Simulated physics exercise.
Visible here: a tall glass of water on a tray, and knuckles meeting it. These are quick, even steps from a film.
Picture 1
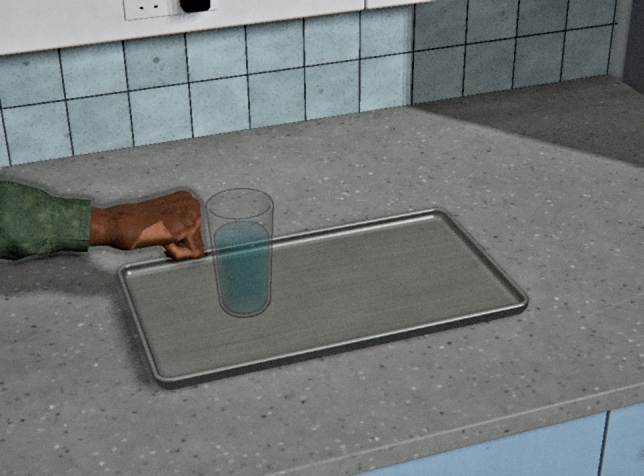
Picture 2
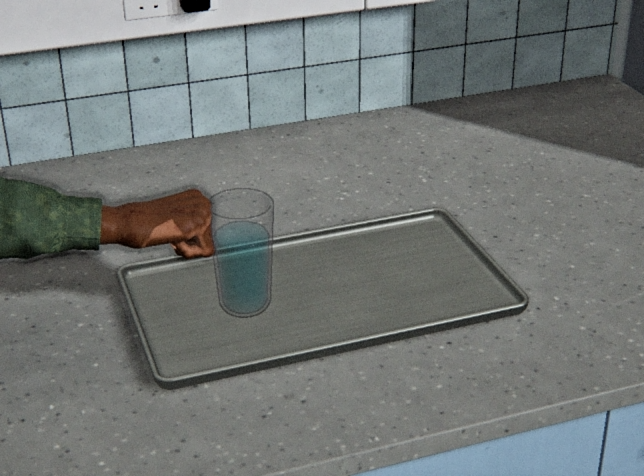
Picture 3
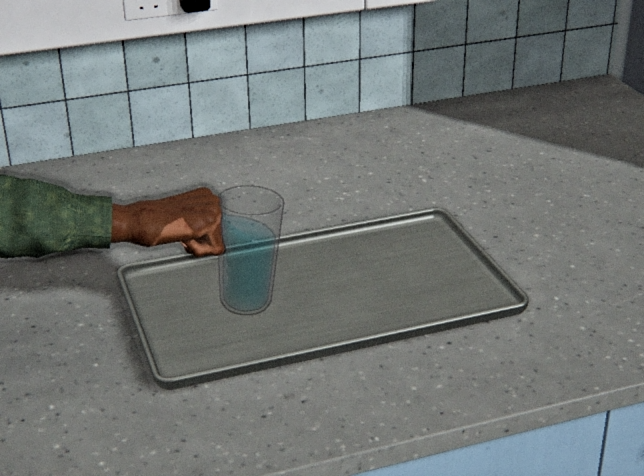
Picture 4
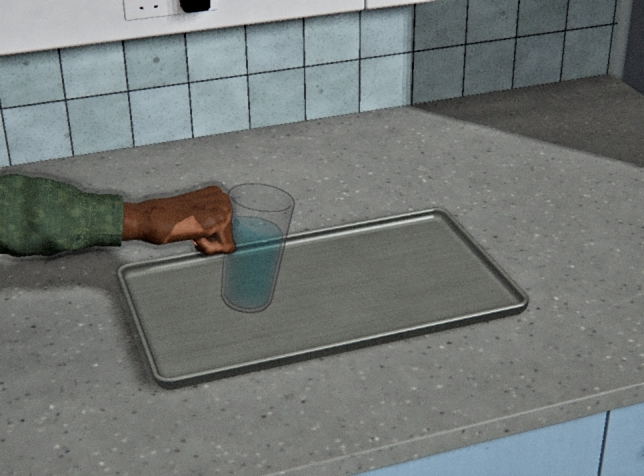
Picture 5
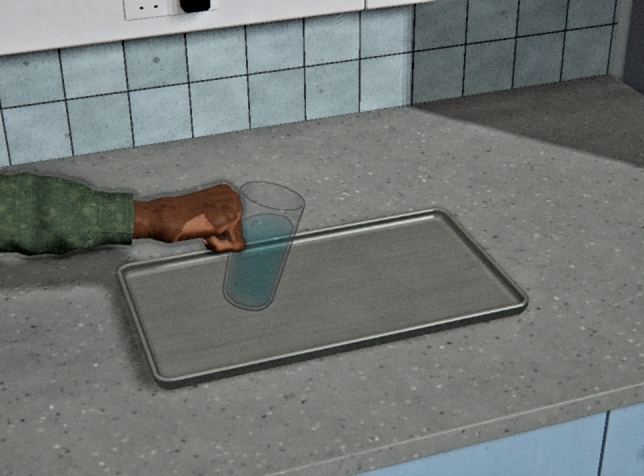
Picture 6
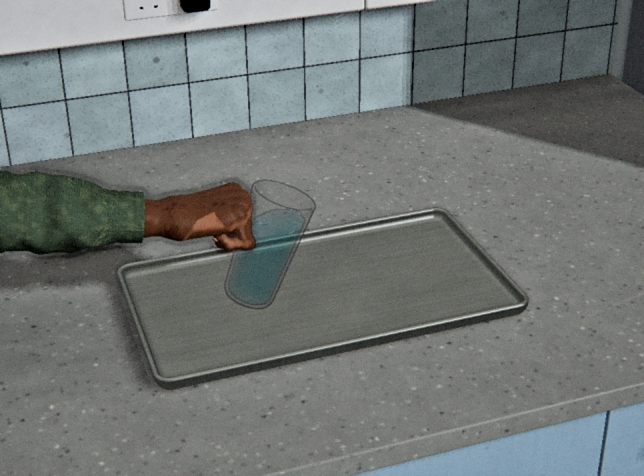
On a grey counter, a fist pushes a glass of blue liquid, leaning it rightward on a tray.
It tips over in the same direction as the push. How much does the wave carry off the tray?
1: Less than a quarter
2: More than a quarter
Option 2: More than a quarter.
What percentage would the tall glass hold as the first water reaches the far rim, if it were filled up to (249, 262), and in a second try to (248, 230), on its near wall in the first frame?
Near 65 in a hundred, then near 70 in a hundred.
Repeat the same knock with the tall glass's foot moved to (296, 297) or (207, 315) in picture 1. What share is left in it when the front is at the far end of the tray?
About 85 per cent, then about 65 per cent.
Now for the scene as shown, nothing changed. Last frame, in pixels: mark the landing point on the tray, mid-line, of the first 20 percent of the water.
About (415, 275).
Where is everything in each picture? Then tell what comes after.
In the first picture, it leans 0°; its right rim is at (270, 200); the water meets the walls at (214, 236) and (266, 227); the tray's far rim is at (483, 252); the tray is clear ahead.
In the second picture, it leans 0°; its right rim is at (271, 200); the water meets the walls at (213, 236) and (265, 227).
In the third picture, it leans 5°; its right rim is at (281, 199); the water meets the walls at (220, 216) and (272, 226).
In the fourth picture, it leans 11°; its right rim is at (291, 199); the water meets the walls at (229, 215) and (281, 225).
In the fifth picture, it leans 16°; its right rim is at (301, 200); the water meets the walls at (236, 227) and (289, 218).
In the sixth picture, it leans 22°; its right rim is at (312, 202); the water meets the walls at (241, 237) and (303, 211).
A moment on, the tall glass is falling and 100 per cent is in the glass, 0 on the tray and 0 above or beyond its rim.
Next, the tall glass lies on its side and 93 per cent is in the glass, 1 on the tray and 6 above or beyond its rim.
Then the tall glass lies on its side and 53 per cent is in the glass, 32 on the tray and 15 above or beyond its rim.
Later the tall glass lies on its side and 27 per cent is in the glass, 35 on the tray and 38 above or beyond its rim.
In the end 64 per cent is held by tray and glass, 36 is off the tray.
